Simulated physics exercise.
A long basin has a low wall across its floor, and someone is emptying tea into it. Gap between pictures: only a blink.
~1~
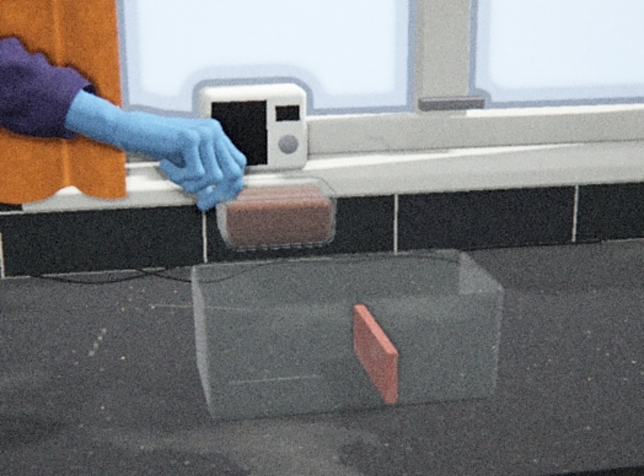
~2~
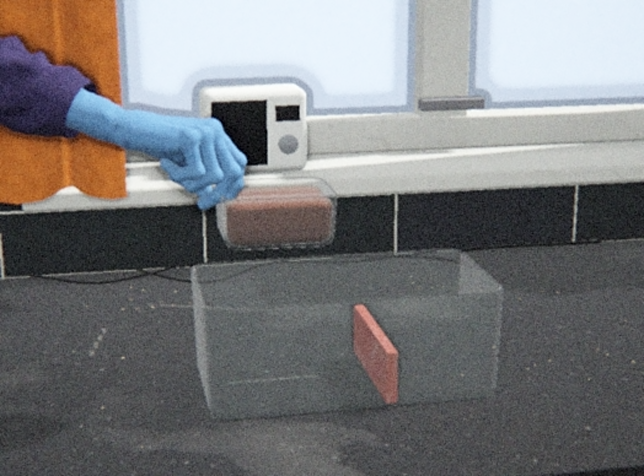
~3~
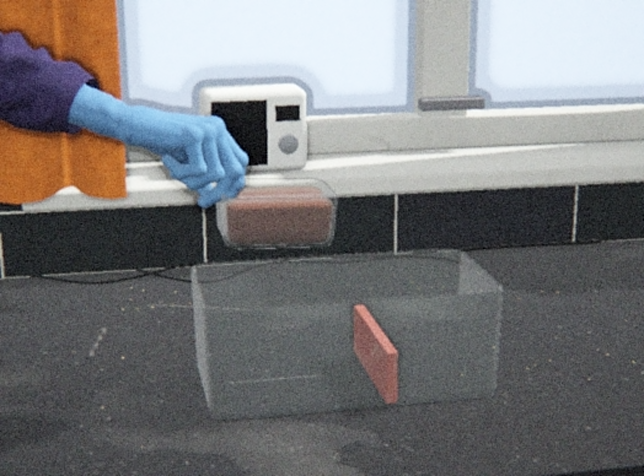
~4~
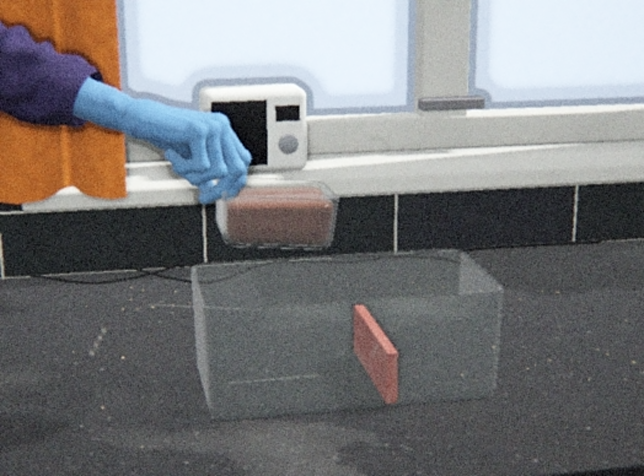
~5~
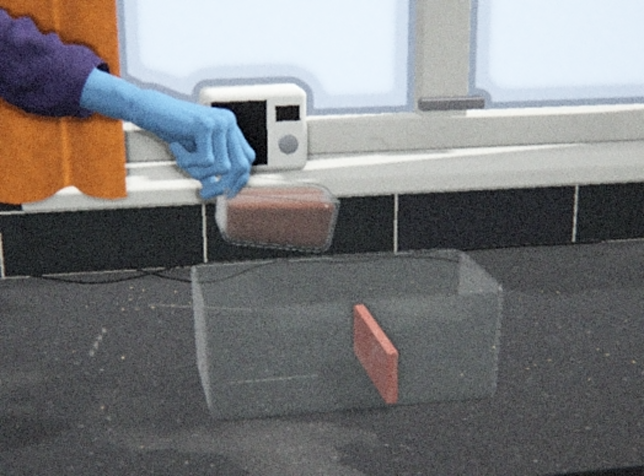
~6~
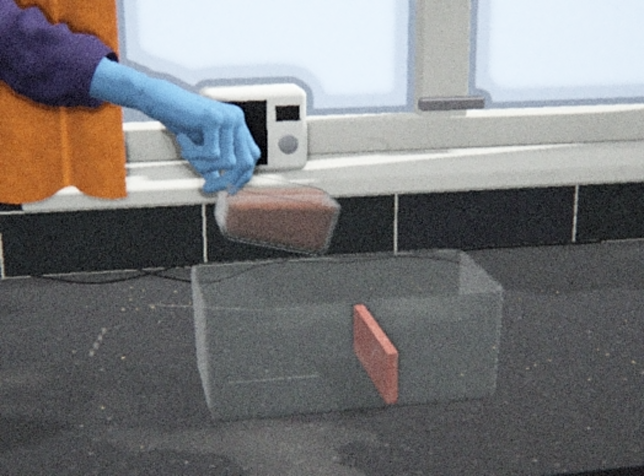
On a dark speckled counter below a window, a blue hand in a purple sleeve holds a small clear container of reddish-brown tea above a long transparent basin with a low red wall across its floor. The container stays almost level at first, then tilts gradually down to the right as the hand turns.
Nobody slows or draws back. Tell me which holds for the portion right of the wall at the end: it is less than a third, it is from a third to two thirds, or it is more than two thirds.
The right side of the wall holds a middle share, one third to two thirds.
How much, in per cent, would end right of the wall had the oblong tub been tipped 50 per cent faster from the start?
About 45 %.
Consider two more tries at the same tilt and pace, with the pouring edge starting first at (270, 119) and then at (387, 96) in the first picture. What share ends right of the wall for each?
It would come to near 5 per cent, and then near 90 per cent.
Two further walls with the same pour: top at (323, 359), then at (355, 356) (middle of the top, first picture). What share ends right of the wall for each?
Record: Case 1 near 85 %, case 2 near 75 %.
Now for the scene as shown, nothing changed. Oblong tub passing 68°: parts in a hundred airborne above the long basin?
Somewhere around 25 per cent of it.
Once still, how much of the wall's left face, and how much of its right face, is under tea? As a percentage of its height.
On the left roughly 10, on the right roughly 20.
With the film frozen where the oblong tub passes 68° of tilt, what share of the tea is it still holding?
Near 30 %.
A moment on, the oblong tub is tipped part way and 30 per cent is still to pour, 14 is left of the wall and 31 right of it.
Next, the oblong tub is tipped right over and 4 per cent is still to pour, 41 is left of the wall and 53 right of it.
Then the oblong tub is tipped right over and 0 per cent is still to pour, 47 is left of the wall and 53 right of it.
Later the oblong tub is tipped right over and 0 per cent is still to pour, 47 is left of the wall and 53 right of it.
Finally, 47 per cent lies left of the wall, 53 right of it and 0 outside.
